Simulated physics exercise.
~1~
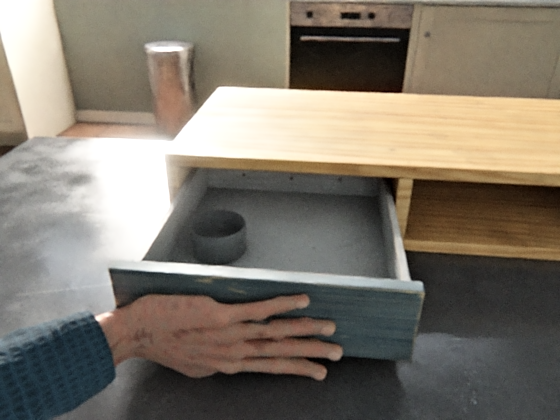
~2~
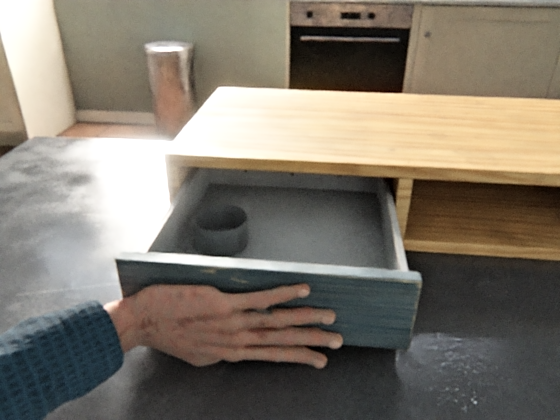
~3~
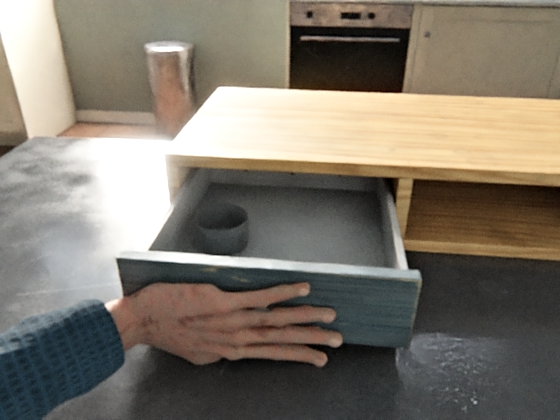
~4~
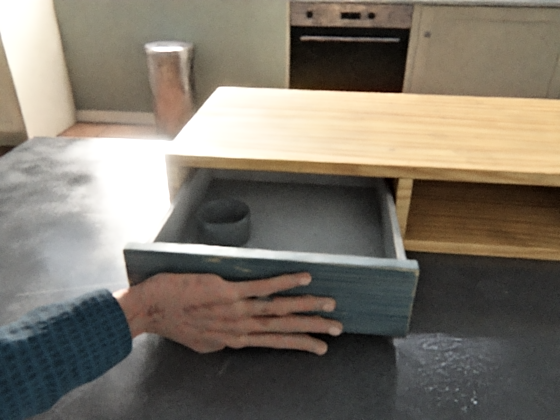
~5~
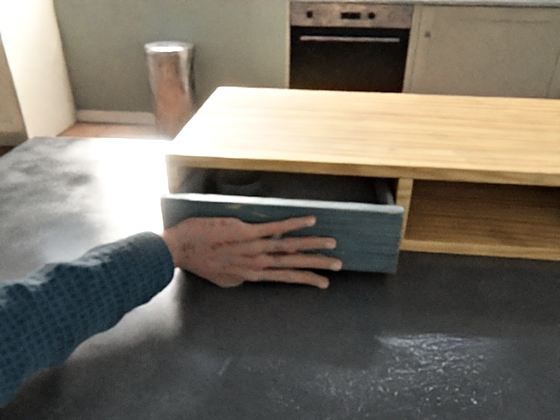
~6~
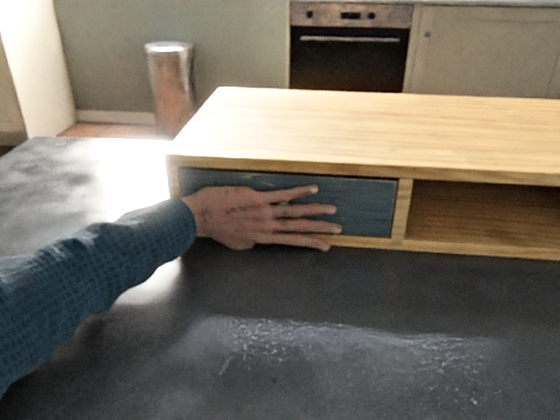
At first, a blue-grey drawer stands pulled out from a low wooden cabinet on a dark surface, with a small grey beaker sitting inside toward the left. A hand in a blue sleeve rests flat against the drawer's front. The drawer shifts inward slightly, pauses, then edges in a little more, carrying the beaker along. The hand keeps pushing and the drawer slides about halfway in or further, leaving the beaker barely visible beneath the cabinet top. Finally, the drawer goes all the way in and sits flush, hiding the beaker, while the hand remains against its front and the cabinet stays in place.
